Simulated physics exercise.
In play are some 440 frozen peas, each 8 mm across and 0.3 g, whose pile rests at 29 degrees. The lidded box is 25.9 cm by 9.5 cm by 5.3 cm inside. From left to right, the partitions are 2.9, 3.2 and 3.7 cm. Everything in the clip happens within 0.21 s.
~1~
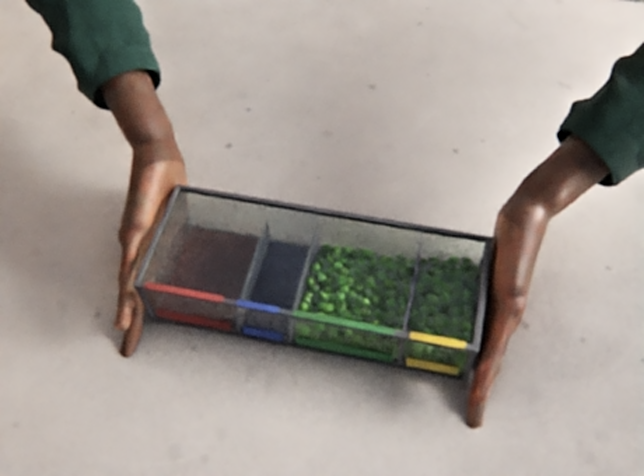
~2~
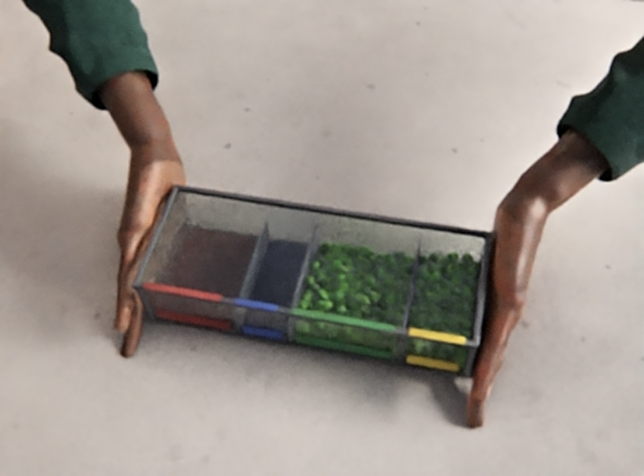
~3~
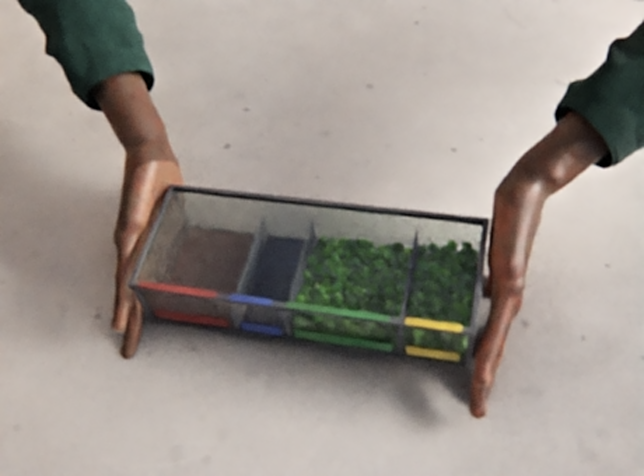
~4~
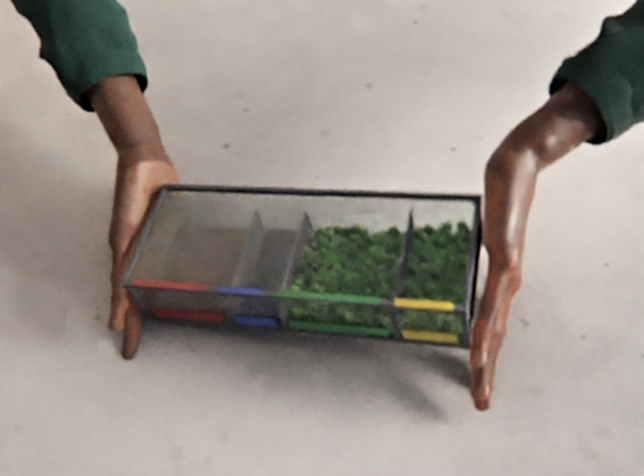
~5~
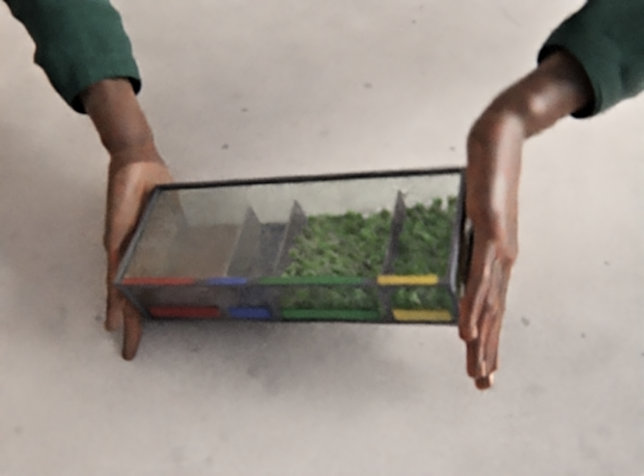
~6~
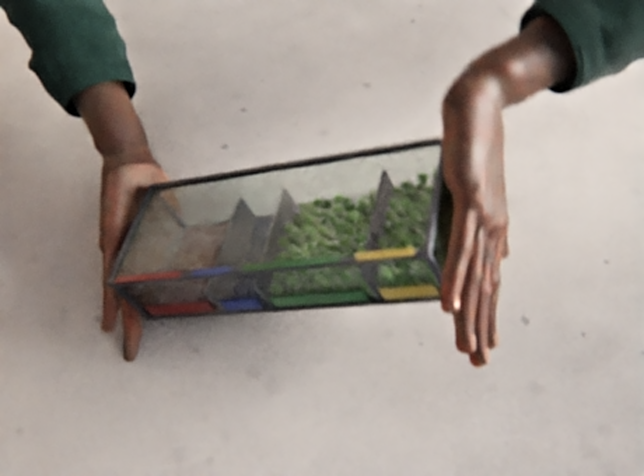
On a pale, speckled surface, two hands in dark green sleeves hold a clear partitioned box with small green pieces in its green and yellow sections. The right hand gradually raises its end, tilting the box leftward, while the left hand stays low and the pieces remain in those two sections.
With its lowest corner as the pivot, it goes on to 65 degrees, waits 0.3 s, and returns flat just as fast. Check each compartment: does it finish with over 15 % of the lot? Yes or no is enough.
Red compartment, yes; blue compartment, no; green compartment, yes; yellow compartment, yes.
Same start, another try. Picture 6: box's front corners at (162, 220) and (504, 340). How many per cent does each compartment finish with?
Final per cent - red: 0; blue: 0; green: 50; yellow: 50.
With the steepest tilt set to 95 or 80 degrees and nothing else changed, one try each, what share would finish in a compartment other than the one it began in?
Roughly 60 percent for the first try and 45 percent for the second.
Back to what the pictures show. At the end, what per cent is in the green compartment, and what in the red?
Green 40; red 25.
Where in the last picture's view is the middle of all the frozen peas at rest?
Look around (331, 289) in the last picture.
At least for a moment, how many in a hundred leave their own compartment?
I'd put it at some 30 percent of the pieces.
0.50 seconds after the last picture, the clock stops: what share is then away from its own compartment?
25 %.
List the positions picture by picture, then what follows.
Box tilt 0 degrees, front corners at (140, 284) and (473, 347); green 60 %, yellow 40 %, in the first picture.
Box tilt 1 degrees, front corners at (139, 284) and (473, 342), in the second picture.
Box tilt 5 degrees, front corners at (135, 283) and (470, 330), lowest corner left back, in the third picture.
Box tilt 11 degrees, front corners at (128, 282) and (462, 307), lowest corner left back, in the fourth picture.
Box tilt 17 degrees, front corners at (120, 281) and (447, 280), lowest corner left back, in the fifth picture.
Box tilt 24 degrees, front corners at (113, 281) and (425, 251), lowest corner left back; green 60 %, yellow 40 %, in the sixth picture.
Then, 0.50 s after the last picture, tilt 65 degrees; red 15 %, blue 5 %, green 45 %, yellow 35 %.
Then, 0.84 s after the last picture, tilt 36 degrees; red 25 %, blue 5 %, green 40 %, yellow 30 %.
Then, 1.27 s after the last picture, tilt 0 degrees; red 25 %, blue 5 %, green 40 %, yellow 30 %.
In the end, red 25 %, blue 5 %, green 40 %, yellow 30 %.
